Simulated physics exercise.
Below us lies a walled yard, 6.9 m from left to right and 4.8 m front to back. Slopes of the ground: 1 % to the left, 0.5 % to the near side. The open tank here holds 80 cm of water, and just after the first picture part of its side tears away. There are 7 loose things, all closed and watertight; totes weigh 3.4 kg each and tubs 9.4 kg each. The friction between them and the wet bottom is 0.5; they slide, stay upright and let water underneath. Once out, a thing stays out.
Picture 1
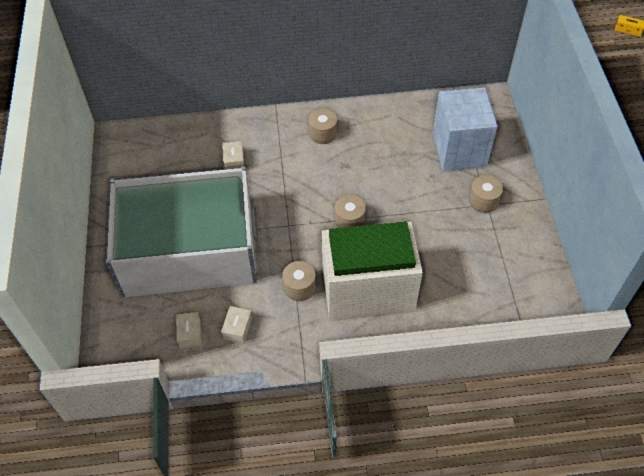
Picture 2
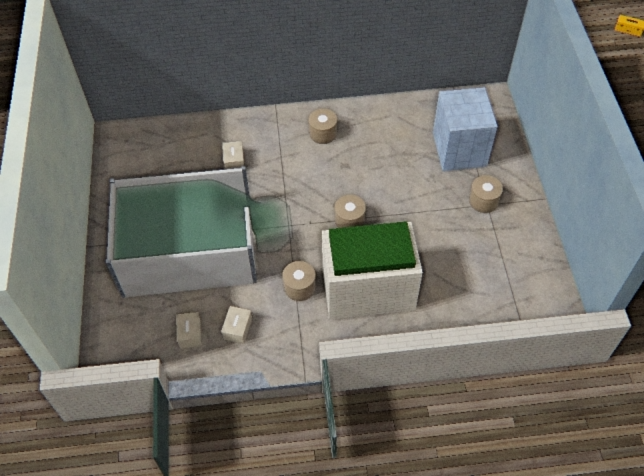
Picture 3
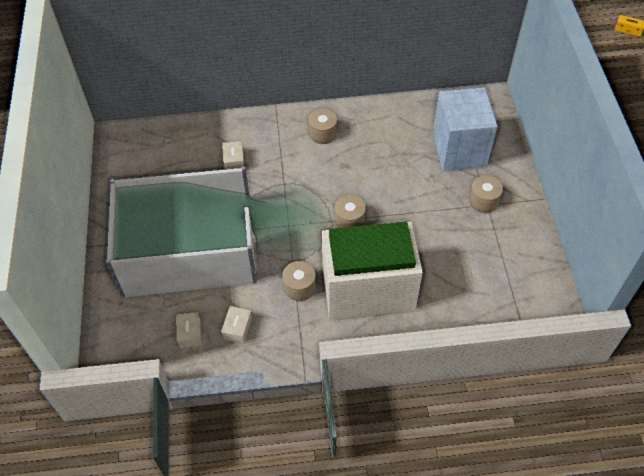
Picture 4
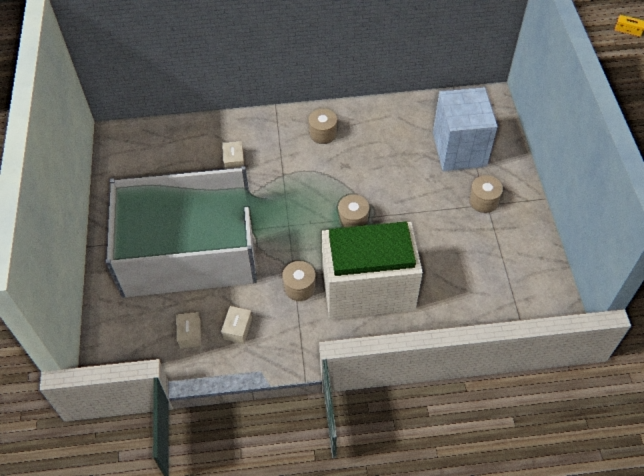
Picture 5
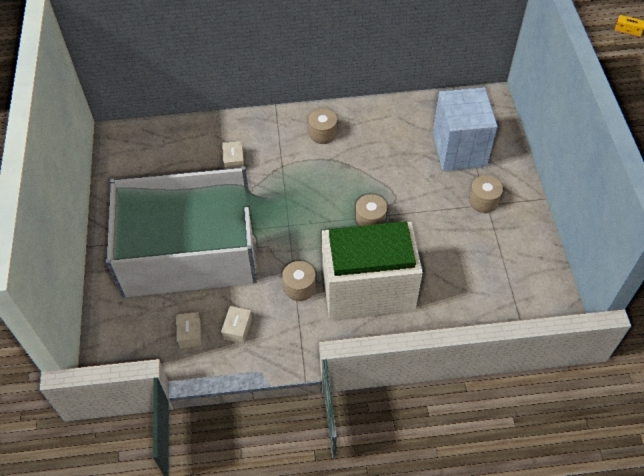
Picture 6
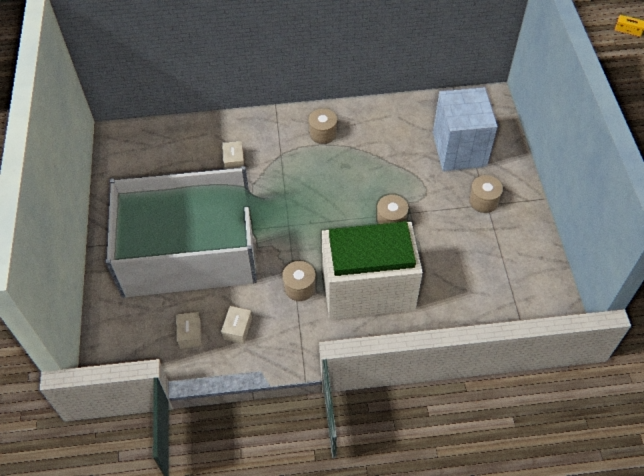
Green water pouring from the right side of an open tank, spreading across a walled yard and pushing one round tub rightward.
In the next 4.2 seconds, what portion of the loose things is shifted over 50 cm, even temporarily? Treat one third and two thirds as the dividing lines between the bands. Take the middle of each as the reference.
I expect one to two thirds of them.
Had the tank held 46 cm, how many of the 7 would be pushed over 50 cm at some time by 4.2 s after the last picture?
Then 2 of them.
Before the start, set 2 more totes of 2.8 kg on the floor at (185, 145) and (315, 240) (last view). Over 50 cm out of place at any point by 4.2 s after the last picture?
First stays inside, then goes beyond.
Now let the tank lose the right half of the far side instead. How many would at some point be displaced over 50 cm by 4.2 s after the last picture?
Then it comes to 2 of them.
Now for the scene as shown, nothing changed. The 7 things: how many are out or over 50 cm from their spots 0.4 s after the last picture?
Count then: 1.
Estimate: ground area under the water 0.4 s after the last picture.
I'd put it close to 10.5 m2.
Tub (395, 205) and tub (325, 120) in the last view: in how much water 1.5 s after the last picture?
Roughly 15 and 6 cm.
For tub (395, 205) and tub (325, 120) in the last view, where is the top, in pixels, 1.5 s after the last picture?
(551, 218) and (346, 92), roughly.
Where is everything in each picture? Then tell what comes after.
In the first frame, a tub at (350, 207) rests on the ground; a tote at (233, 152), on the bottom; 2.4 m2 under water; 0 of 7 have shifted.
In the second frame, a tub at (350, 207) rests on the ground; a tote at (233, 152) rests on the ground; water covers 2.8 m2; 0 of 7 have shifted.
In the third frame, a tub at (350, 207), on the bottom; a tote at (233, 152), on the bottom; water covers 3.6 m2; 0 of 7 have shifted.
In the fourth frame, a tub at (354, 207) rests on the ground, 5 cm from its start; a tote at (233, 152), on the bottom; 4.5 m2 under water; 1 of 7 have shifted.
In the fifth frame, a tub at (372, 207), on the bottom, 31 cm from its start; a tote at (233, 152) rests on the ground; 5.6 m2 under water; 1 of 7 have shifted.
In the sixth frame, a tub at (393, 207), on the bottom, 62 cm from its start; a tote at (233, 152), on the bottom; water covers 6.9 m2; 1 of 7 have shifted.
Then, 0.4 s after the last picture 1 of 7 are over 50 cm from their spots; 0 afloat.
Then, 1.5 s after the last picture 3 of 7 are over 50 cm from their spots; 2 afloat.
Then, 2.8 s after the last picture 3 of 7 are over 50 cm from their spots; 2 afloat.
Then, 4.2 s after the last picture 3 of 7 are over 50 cm from their spots, and 3 have been at some point; 1 afloat.
